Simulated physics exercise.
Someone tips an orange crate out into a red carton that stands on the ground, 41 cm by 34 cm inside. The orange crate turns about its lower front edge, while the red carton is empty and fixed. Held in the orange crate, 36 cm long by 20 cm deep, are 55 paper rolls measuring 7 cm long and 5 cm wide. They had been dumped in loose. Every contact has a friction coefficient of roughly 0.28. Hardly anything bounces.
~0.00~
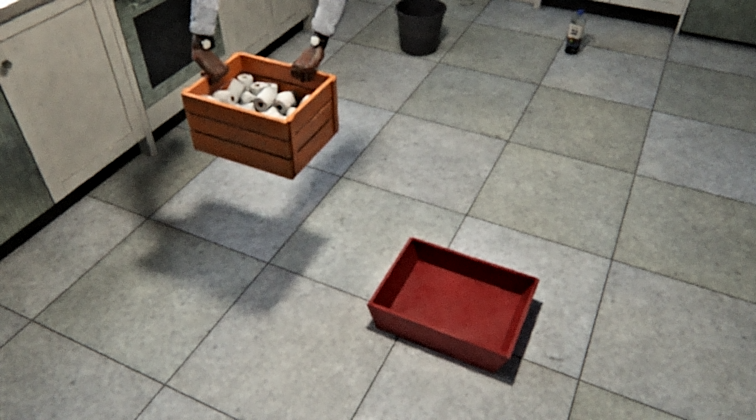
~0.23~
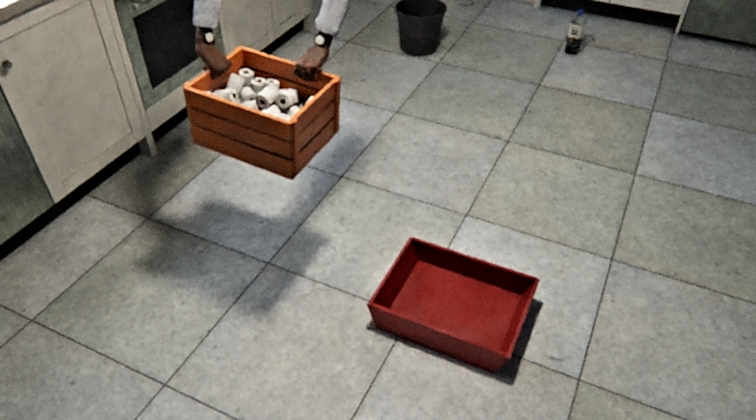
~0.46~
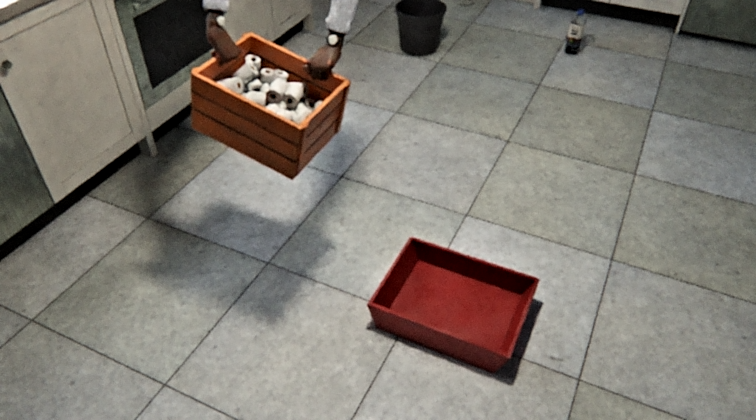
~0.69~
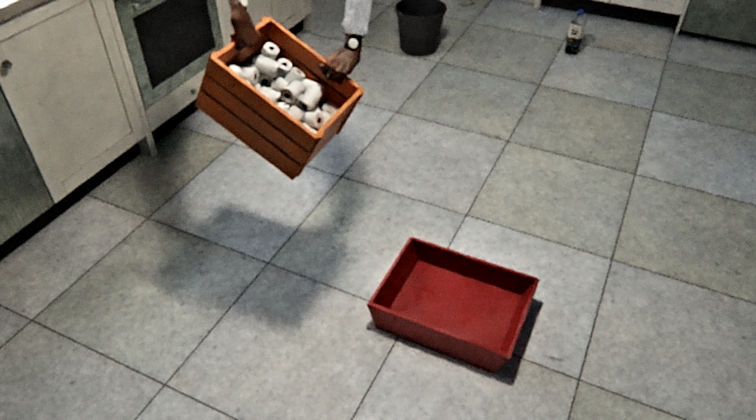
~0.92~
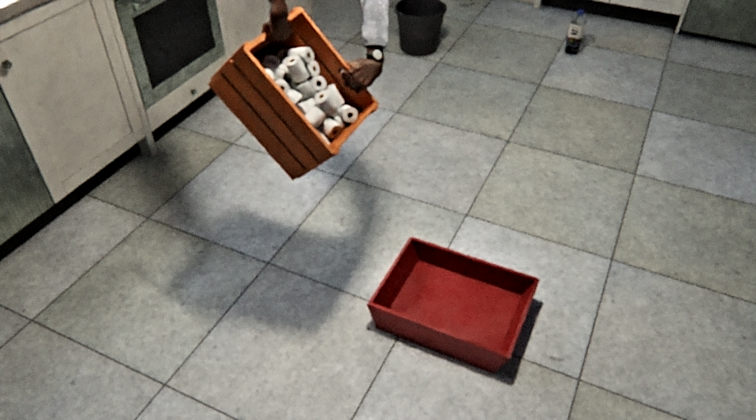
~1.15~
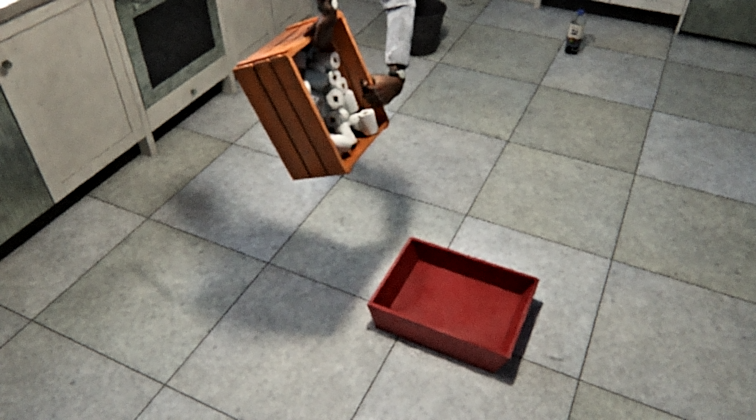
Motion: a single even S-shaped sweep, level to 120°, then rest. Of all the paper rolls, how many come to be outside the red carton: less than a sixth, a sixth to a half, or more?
Not even a sixth of it outside.
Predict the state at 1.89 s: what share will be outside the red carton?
I'd say near 5 per cent at that moment.
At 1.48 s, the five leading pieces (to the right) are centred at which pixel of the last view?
About (395, 178).
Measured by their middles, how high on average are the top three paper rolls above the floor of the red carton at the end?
I'd put it near 8 cm.
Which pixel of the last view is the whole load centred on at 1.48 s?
Load centre: About (344, 136).
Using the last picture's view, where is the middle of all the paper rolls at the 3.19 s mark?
The centre sits near (448, 304).
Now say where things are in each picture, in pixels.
In the first picture (places track the rim corner closest to us here), orange crate (283, 121); red carton (507, 355); tipped 0°; all still inside.
Orange crate (287, 122); tipped 4°, in the second picture.
Orange crate (298, 126); tipped 14°, in the third picture.
Orange crate (314, 135); tipped 28°, in the fourth picture.
Orange crate (331, 150); tipped 46°, in the fifth picture.
Orange crate (345, 169); red carton (507, 355); tipped 65°; all still inside, in the sixth picture.
After 1.48 s, tilt 90°; 51 still in the orange crate and 4 in the air.
After 1.89 s, tilt 114°; 22 still in the orange crate, 11 in the red carton, 2 outside the red carton and 20 in the air.
After 2.46 s, tilt 120°; 51 in the red carton, 3 outside the red carton and 1 in the air.
Final count (at 3.19 s), 51 in the red carton and 4 outside the red carton. Asked share, 4 of 55, 7 per cent.
